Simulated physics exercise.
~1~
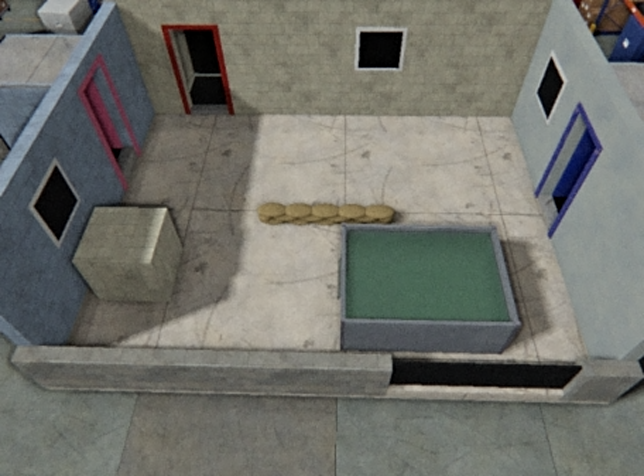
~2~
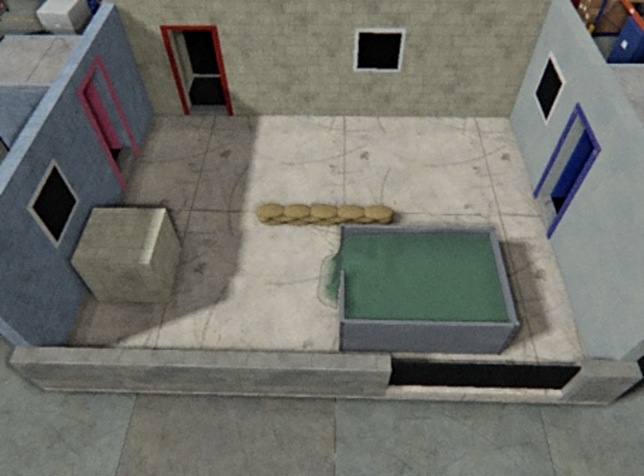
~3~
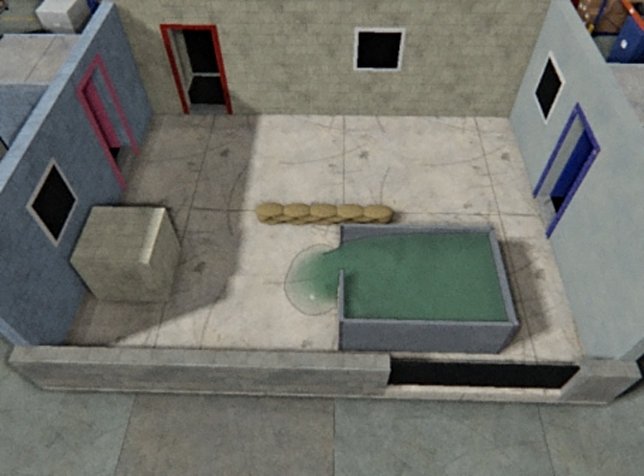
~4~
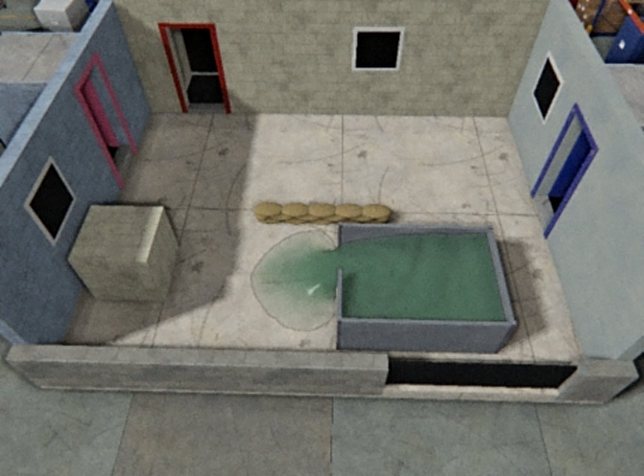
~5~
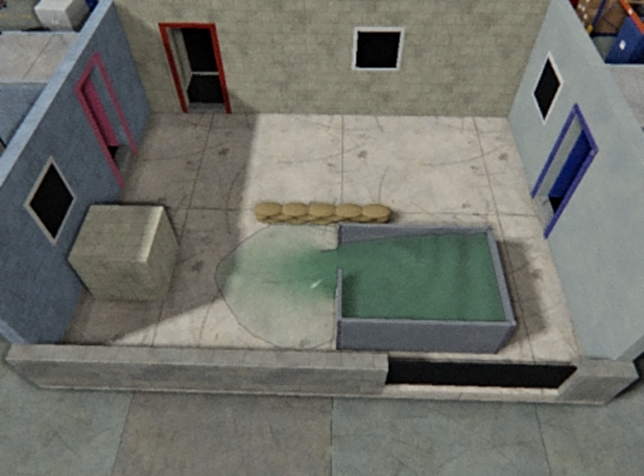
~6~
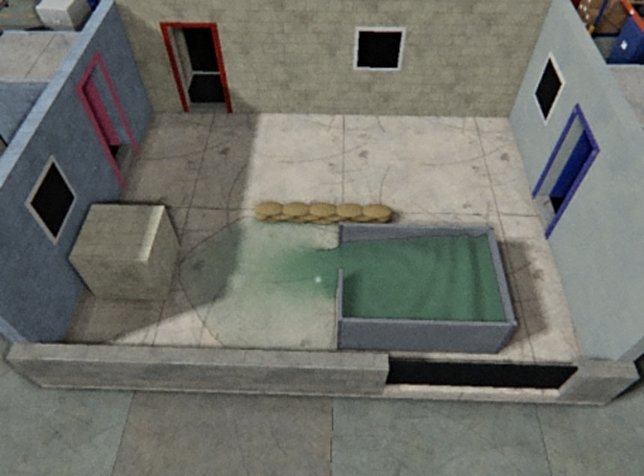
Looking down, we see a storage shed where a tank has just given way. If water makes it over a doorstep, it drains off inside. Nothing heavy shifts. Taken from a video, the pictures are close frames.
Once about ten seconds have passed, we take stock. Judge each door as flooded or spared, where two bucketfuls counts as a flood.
The blue door is spared, the red door is flooded, the pink door is spared.
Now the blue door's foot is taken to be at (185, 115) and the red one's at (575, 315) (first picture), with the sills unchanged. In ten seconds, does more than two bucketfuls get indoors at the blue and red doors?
Then blue overshoots and red comes up short.
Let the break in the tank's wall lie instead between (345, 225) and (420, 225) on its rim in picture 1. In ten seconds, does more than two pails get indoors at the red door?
I reckon the red door doesn't reach it.
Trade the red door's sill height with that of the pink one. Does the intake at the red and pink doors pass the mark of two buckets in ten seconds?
The red one falls short; the pink one exceeds the limit.
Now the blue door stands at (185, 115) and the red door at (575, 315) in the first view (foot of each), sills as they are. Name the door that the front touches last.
I'd name the red one.
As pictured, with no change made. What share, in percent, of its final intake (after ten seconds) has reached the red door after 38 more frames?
Close to 50 percent.
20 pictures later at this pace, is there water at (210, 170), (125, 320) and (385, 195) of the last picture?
Point by point: Inundated, inundated, not yet wet.
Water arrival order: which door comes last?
Answer: The one in blue.
A moment on, water covers 25 % of the floor; the blue door not reached, the red door not reached, the pink door not reached.
Next, water covers 35 % of the floor; the blue door not reached, the red door not reached, the pink door wet at the sill, nothing in.
Then, water covers 40 % of the floor; the blue door not reached, the red door wet at the sill, nothing in, the pink door wet at the sill, nothing in.
Later, water covers 65 % of the floor; the blue door not reached, the red door over two buckets in, the pink door wet at the sill, nothing in.
In the end, water covers 95 % of the floor; the blue door wet at the sill, nothing in, the red door far over two buckets in, the pink door wet at the sill, nothing in.
